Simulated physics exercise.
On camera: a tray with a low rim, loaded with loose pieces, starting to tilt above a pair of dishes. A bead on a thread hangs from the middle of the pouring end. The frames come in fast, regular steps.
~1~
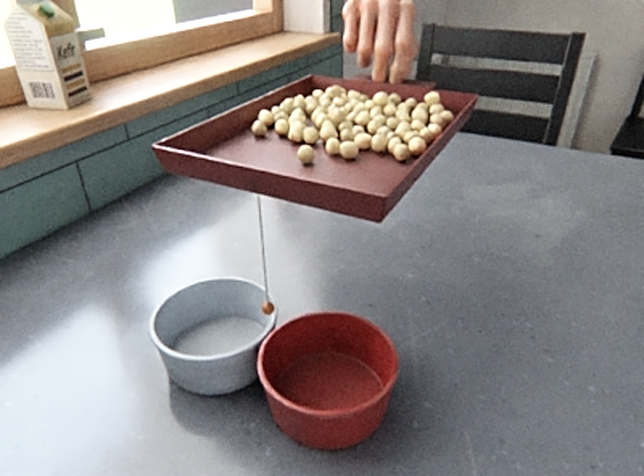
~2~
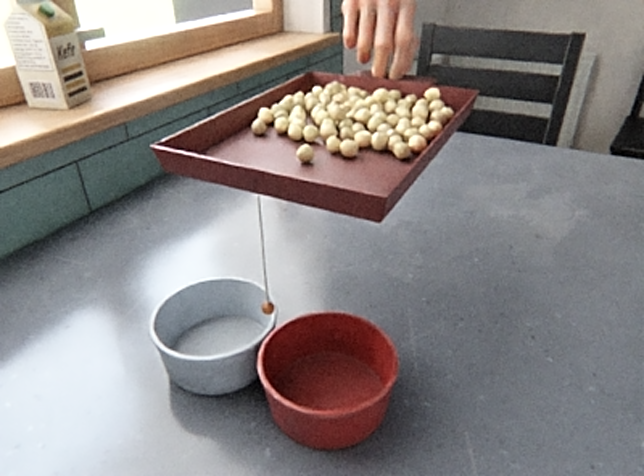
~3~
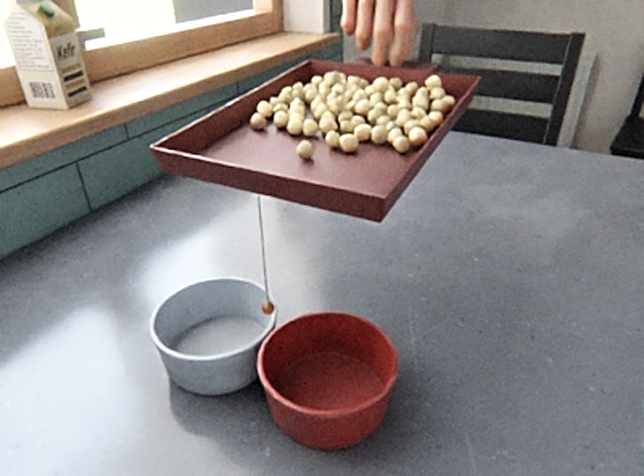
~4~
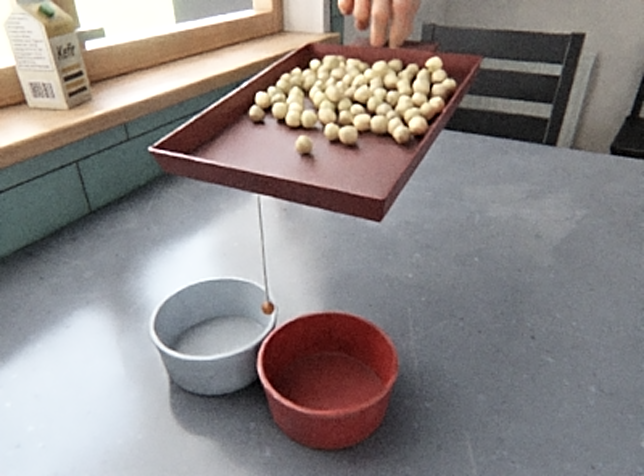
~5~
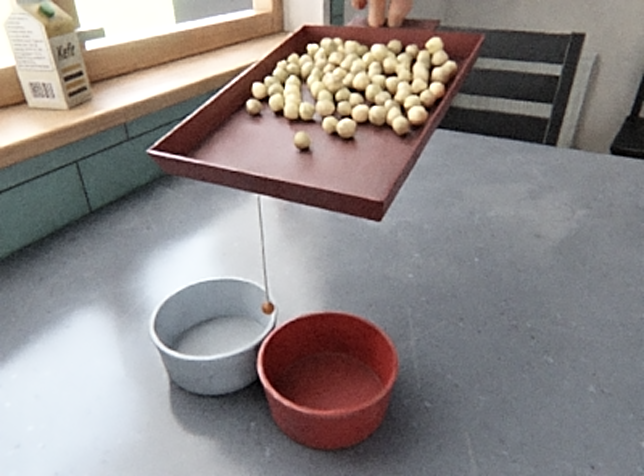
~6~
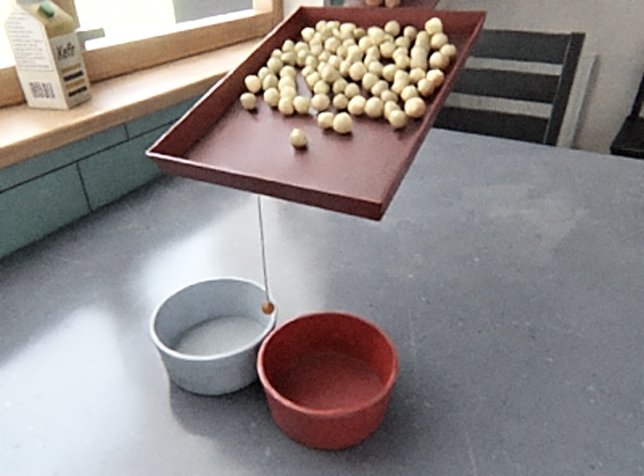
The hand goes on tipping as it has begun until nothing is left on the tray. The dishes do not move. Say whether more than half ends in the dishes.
They take under half between them.
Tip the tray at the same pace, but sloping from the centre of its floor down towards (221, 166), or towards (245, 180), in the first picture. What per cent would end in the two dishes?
The first gives 70 %, the second 40 %.
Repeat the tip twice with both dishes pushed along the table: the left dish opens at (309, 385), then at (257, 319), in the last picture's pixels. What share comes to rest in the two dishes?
First some 30, then 10 per cent.
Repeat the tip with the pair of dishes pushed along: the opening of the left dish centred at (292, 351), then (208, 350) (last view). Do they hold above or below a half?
In turn: Not half; over half.
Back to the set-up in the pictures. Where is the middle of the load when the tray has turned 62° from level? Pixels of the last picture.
Near (250, 161).
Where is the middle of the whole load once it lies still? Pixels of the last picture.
Close to (194, 414).
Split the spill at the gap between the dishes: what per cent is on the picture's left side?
Close to 80 per cent.
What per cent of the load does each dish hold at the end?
Left dish near 30 in a hundred; right dish near 10.
Soon after the last picture, tray tipped steeply; nearly all on the tray; a small part in the air.
A little later, tray tipped right over; about two thirds on the tray; a stray few in the right dish; a small part in the left dish; about a quarter outside both; a small part in the air.
Later still, tray tipped past a quarter turn; a small part in the right dish; about a quarter in the left dish; about two thirds outside both.
By the end, tray tipped past a quarter turn; a small part in the right dish; about a quarter in the left dish; about two thirds outside both.
